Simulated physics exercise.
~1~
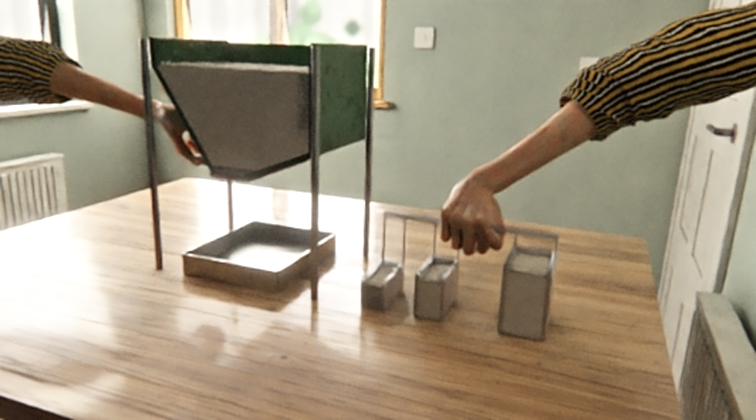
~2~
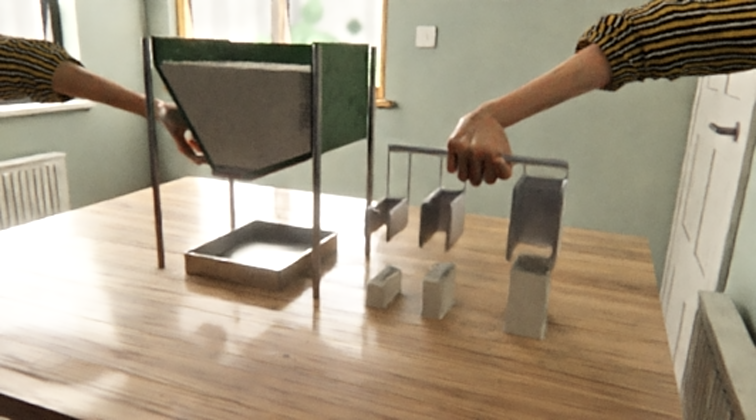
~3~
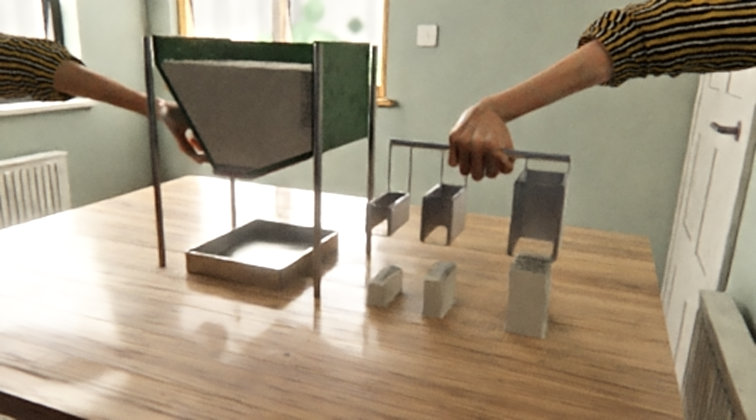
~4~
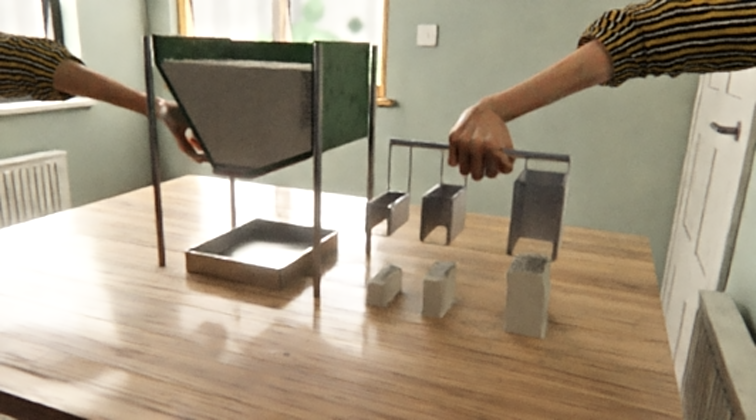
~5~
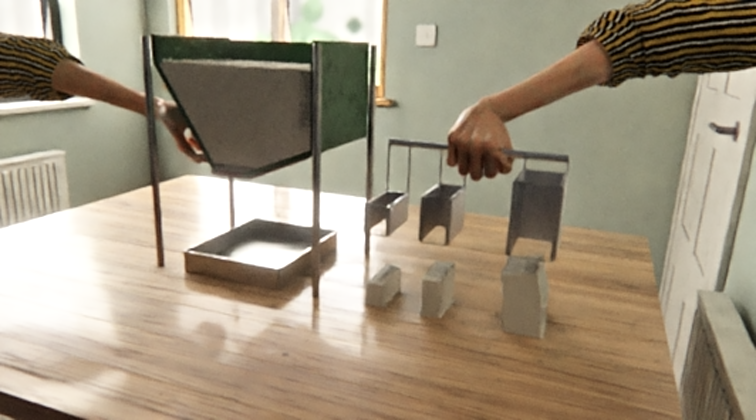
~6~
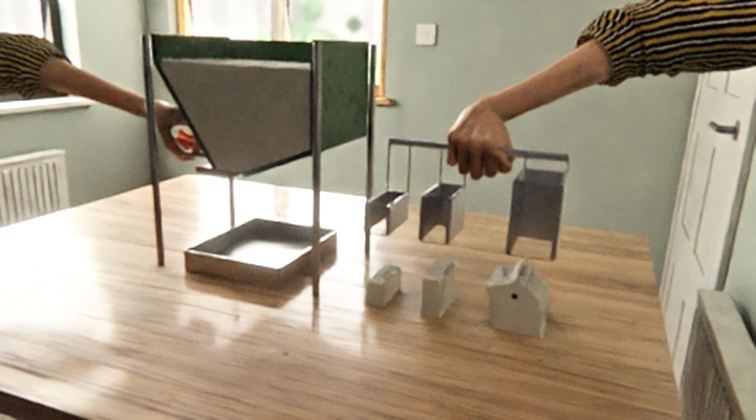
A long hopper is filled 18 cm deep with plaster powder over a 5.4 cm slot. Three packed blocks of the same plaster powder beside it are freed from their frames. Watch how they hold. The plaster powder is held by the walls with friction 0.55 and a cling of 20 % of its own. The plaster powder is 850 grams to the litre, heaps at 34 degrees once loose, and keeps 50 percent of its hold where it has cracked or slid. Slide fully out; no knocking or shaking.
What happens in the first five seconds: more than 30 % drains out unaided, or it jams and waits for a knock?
It jams.
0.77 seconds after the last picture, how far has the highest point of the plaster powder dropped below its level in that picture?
Around 0.0 cm.
Then, 0.35 s after the last picture, 0 % has run out.
Then, 0.77 s after the last picture, 0 % has run out.
Then, 1.18 s after the last picture, 0 % has run out.
Then, 1.60 s after the last picture, 0 % has run out.
Then, 4.90 s after the last picture, at the end, 0 % has run out.
